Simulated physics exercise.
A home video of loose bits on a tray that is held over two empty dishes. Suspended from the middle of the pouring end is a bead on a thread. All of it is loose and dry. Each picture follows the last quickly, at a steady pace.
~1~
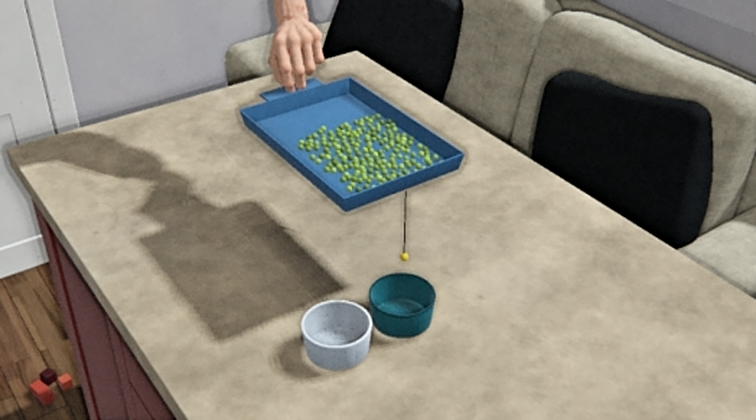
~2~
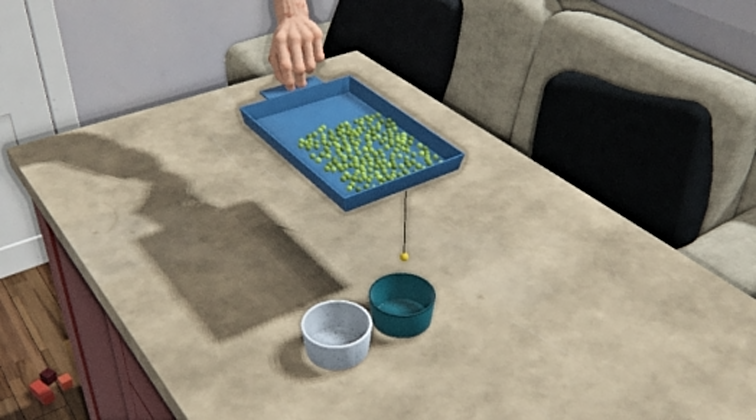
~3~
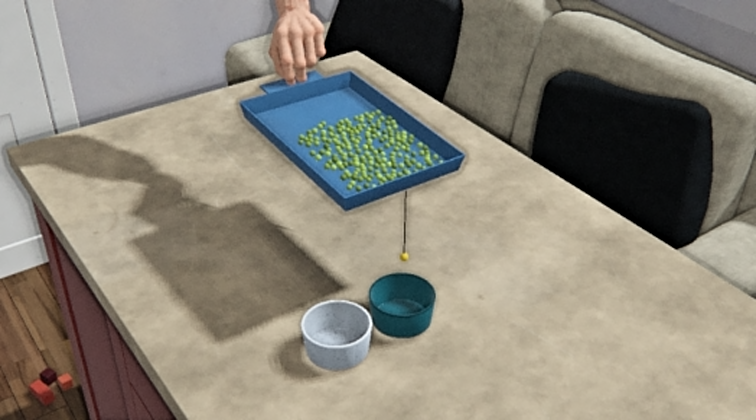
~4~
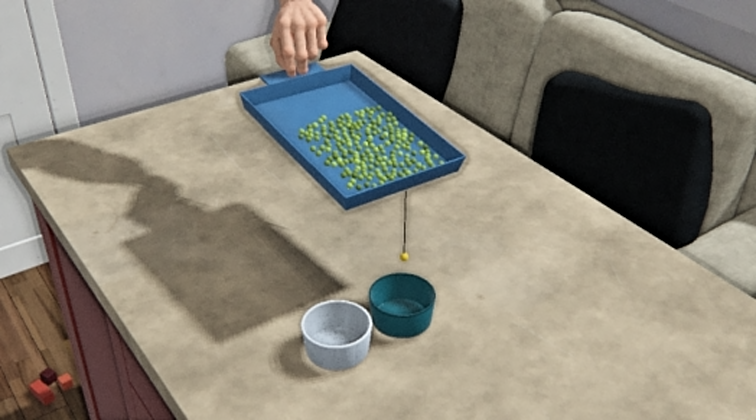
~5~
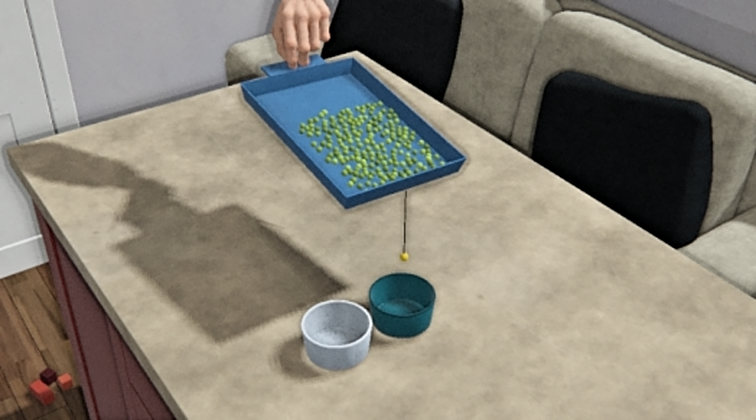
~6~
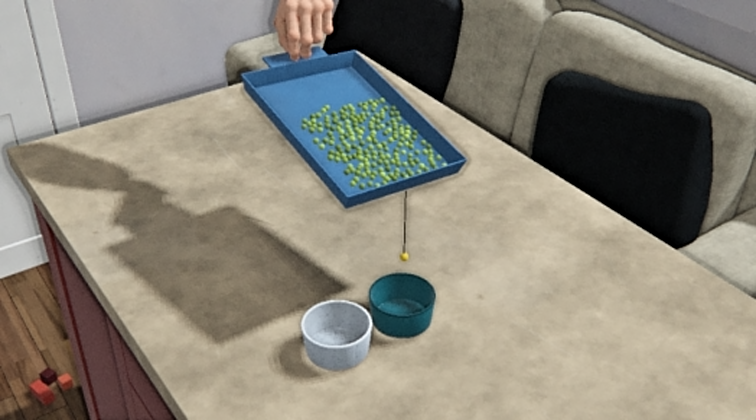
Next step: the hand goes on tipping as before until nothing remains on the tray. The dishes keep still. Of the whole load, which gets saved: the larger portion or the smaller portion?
More of the load is lost than caught.
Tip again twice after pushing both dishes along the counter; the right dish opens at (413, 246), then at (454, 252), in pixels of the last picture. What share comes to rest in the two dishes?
Roughly 0 per cent, and 70 per cent.
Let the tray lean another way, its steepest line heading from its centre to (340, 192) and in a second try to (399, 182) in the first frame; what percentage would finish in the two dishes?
The first try gives close to 20 percent; the next gives 30 percent.
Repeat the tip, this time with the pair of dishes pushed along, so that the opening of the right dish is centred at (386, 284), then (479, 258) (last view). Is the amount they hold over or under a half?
Try 1: A lesser share; try 2: The greater share.
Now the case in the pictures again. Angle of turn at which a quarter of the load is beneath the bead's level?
Around 90°, give or take.
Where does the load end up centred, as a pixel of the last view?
Somewhere close to (499, 292) in the last picture.
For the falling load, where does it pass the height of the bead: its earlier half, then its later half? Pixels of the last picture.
At (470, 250) for the first part, then at (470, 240) for the others.
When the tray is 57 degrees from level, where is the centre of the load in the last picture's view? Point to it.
Close to (415, 153).
Just after the last frame, tray tipped steeply; every one on the tray.
A moment on, tray tipped right over; roughly a quarter on the tray; roughly two thirds outside both; roughly a quarter in the air.
Further on, tray tipped past a quarter turn; just a few in the right dish; almost all outside both.
When it is over, tray tipped past a quarter turn; not one in the left dish; just a few in the right dish; almost all outside both.
